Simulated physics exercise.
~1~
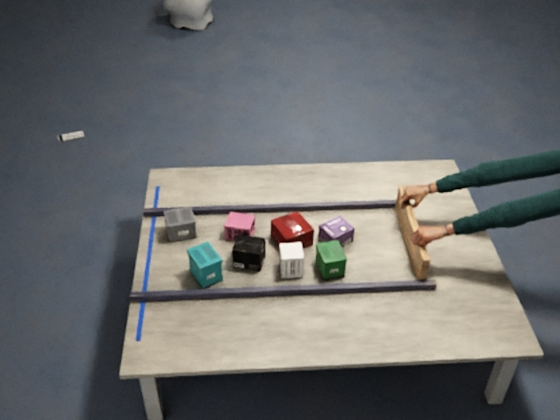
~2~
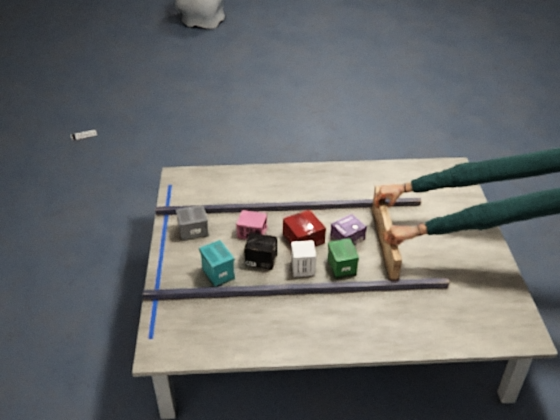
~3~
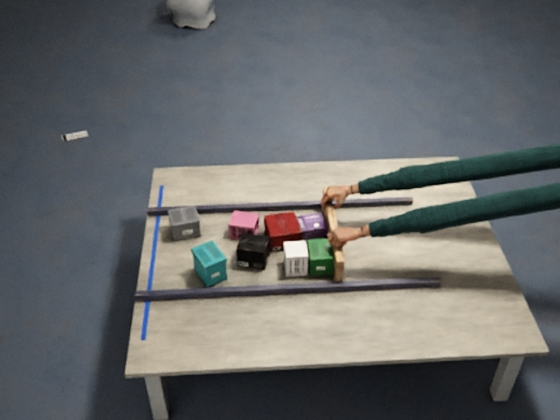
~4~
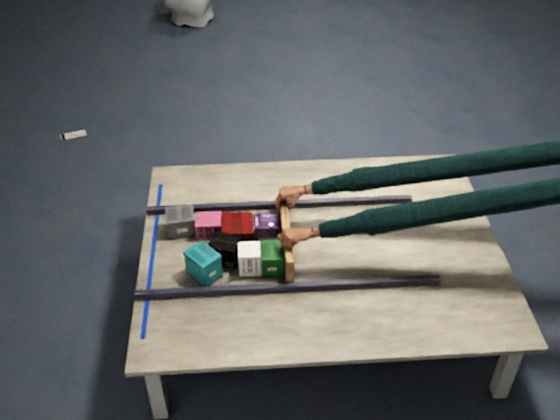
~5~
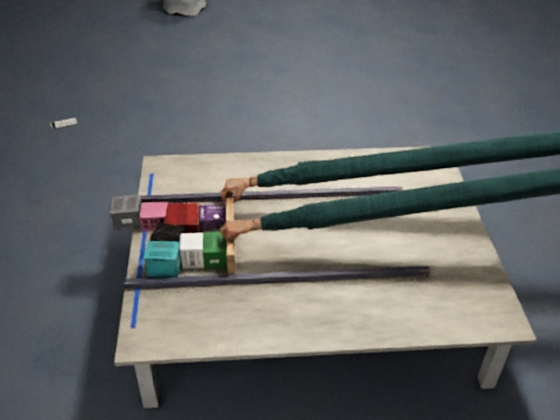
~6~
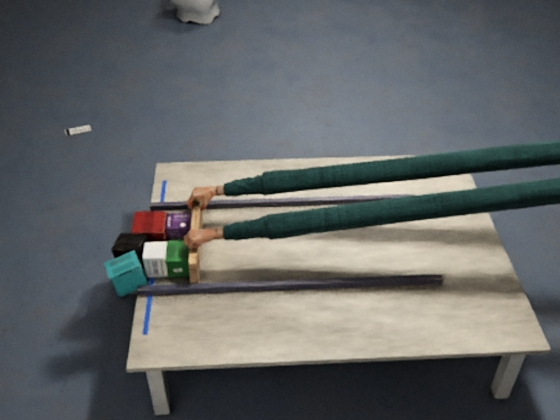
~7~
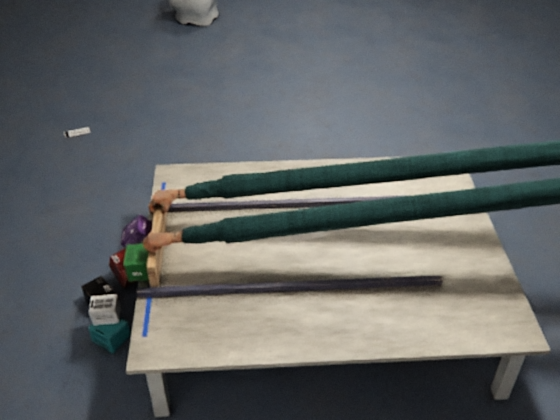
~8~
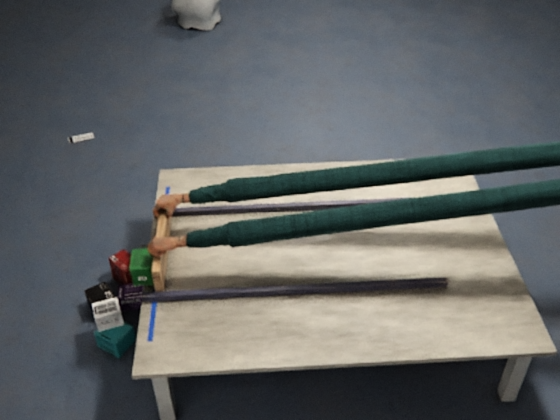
Coloured boxes being swept left between two rails by hands pushing a wooden plank, most tumbling off the low table's edge.
